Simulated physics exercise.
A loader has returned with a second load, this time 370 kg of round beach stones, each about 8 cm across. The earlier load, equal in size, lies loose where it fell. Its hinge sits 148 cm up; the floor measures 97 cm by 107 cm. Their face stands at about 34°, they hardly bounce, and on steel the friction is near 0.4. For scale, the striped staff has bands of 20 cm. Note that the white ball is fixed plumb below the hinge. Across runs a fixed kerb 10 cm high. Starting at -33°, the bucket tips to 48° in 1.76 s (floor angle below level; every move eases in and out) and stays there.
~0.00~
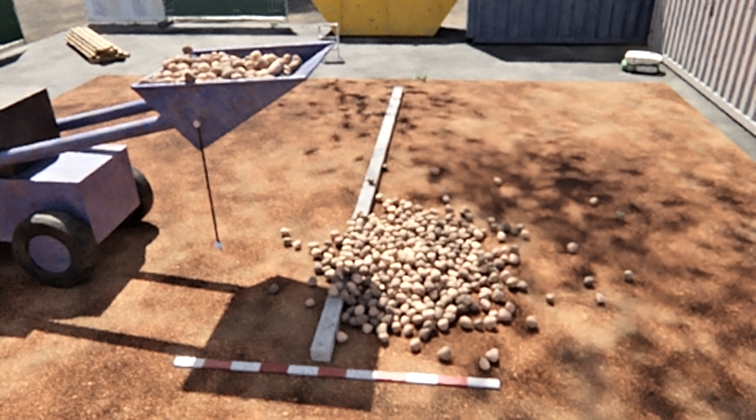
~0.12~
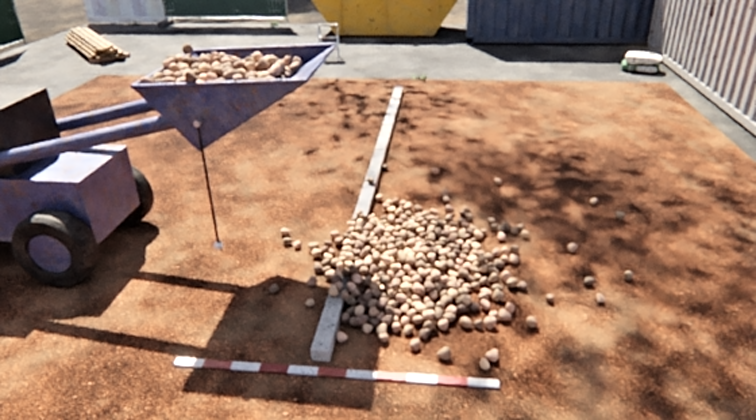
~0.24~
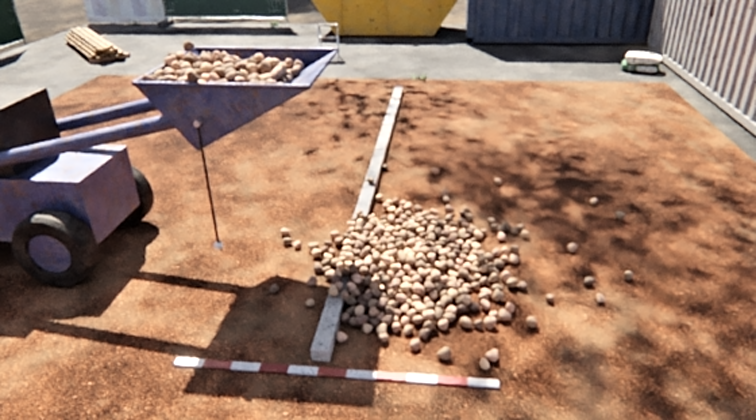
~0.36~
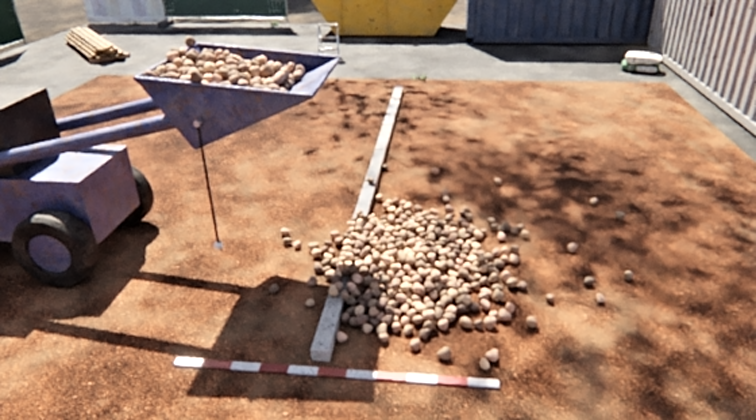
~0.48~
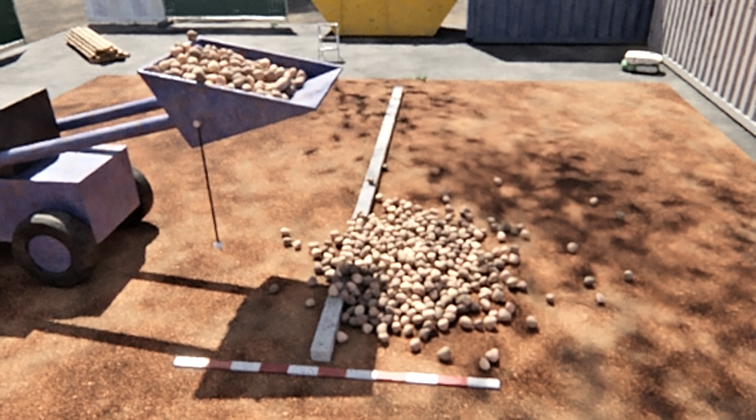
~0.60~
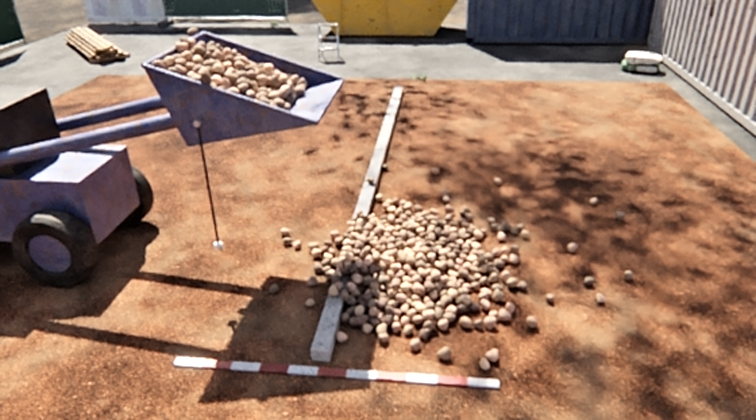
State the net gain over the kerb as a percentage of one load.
43 %.
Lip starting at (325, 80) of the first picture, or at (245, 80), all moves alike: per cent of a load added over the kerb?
I'd expect near 70 per cent first and near 5 per cent next.
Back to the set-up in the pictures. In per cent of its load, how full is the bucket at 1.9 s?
It keeps some 10 percent of its load.
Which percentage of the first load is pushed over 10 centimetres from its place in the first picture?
About 15 %.
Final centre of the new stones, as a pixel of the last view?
Middle: Approx. (341, 254) px.
After 1.3 s the floor is at 35°; in per cent of one load, 91 in the bucket, 17 on this side of the kerb, 91 over the kerb; the foremost stones are at (585, 253).
After 1.9 s the floor is at 48°; in per cent of one load, 9 in the bucket, 75 on this side of the kerb, 117 over the kerb; the foremost stones are at (585, 253).
After 2.2 s the floor is at 48°; in per cent of one load, 0 in the bucket, 66 on this side of the kerb, 134 over the kerb; the foremost stones are at (585, 253).
After 4.8 s the floor is at 48°; in per cent of one load, 0 in the bucket, 66 on this side of the kerb, 134 over the kerb; the foremost stones are at (585, 253). Net gain over the kerb, 43.
